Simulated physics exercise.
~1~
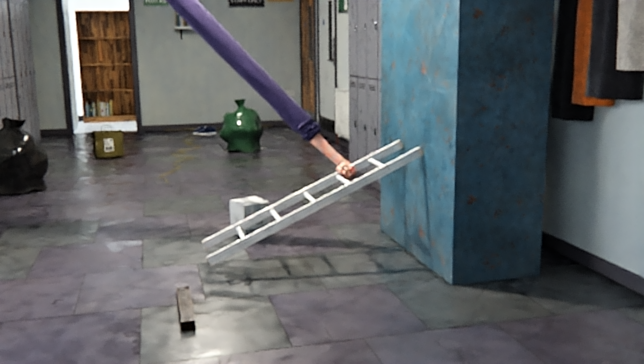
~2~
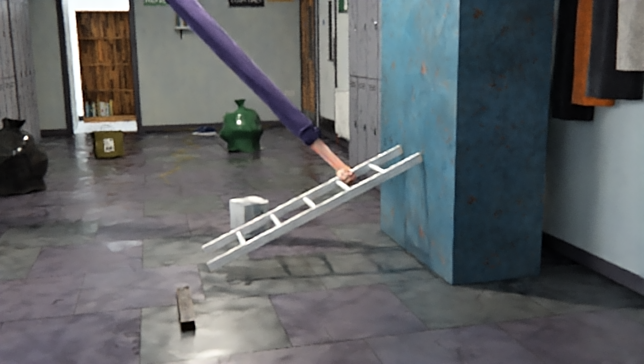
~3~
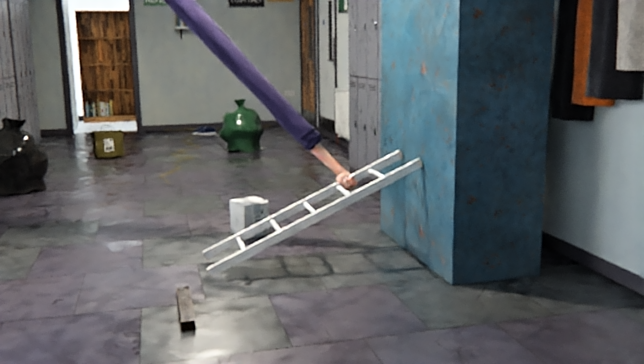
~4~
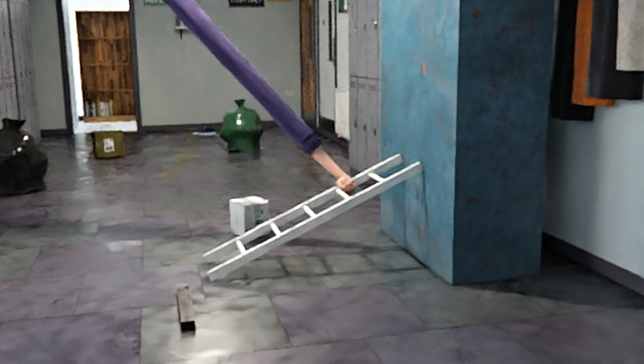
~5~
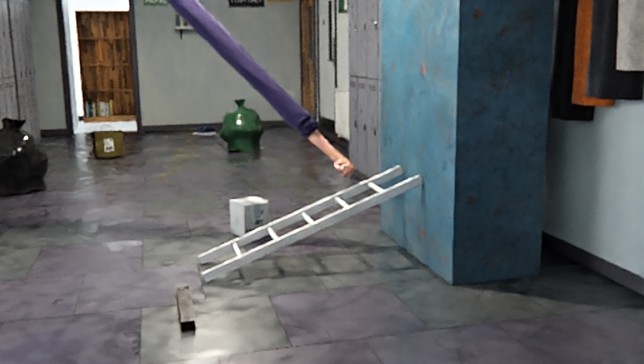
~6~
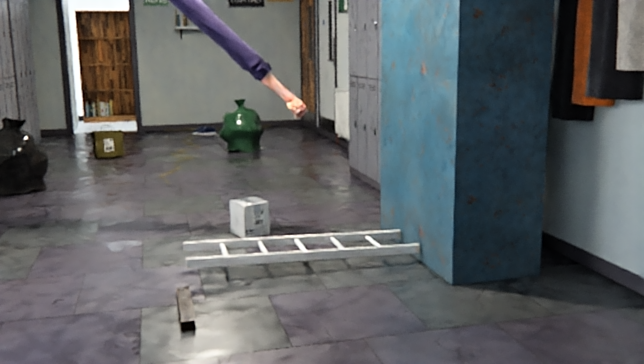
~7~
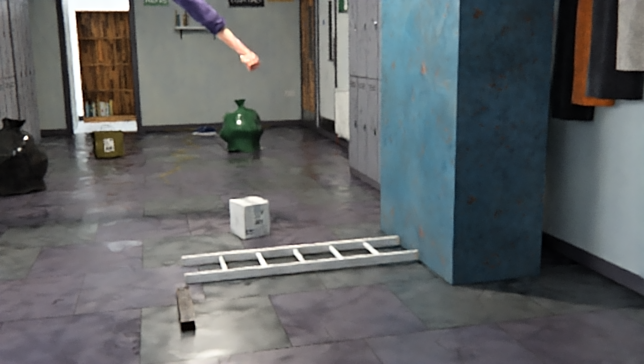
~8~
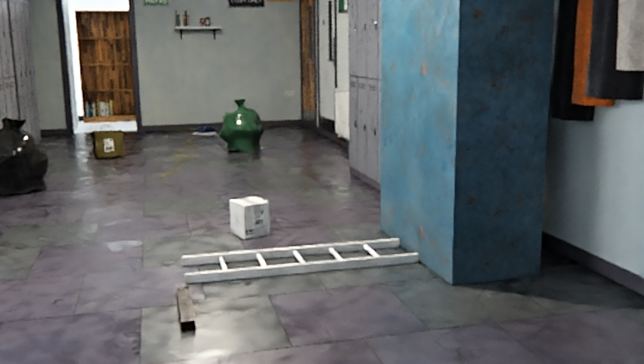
In a room with a dark tiled floor, seen from a still viewpoint, a blue cupboard stands at the right with dark and orange cloths hanging on the wall beyond it. A green pot sits at the back, a white parcel lies mid-floor and a small batten rests in the foreground. A hand in a purple sleeve holds a white ladder leaning at a low slant against the cupboard, easing slightly downward. The hand lets go and draws back, and the ladder slips down to the floor. The arm leaves at the top, and the ladder lies flat by the cupboard, everything else unmoved.
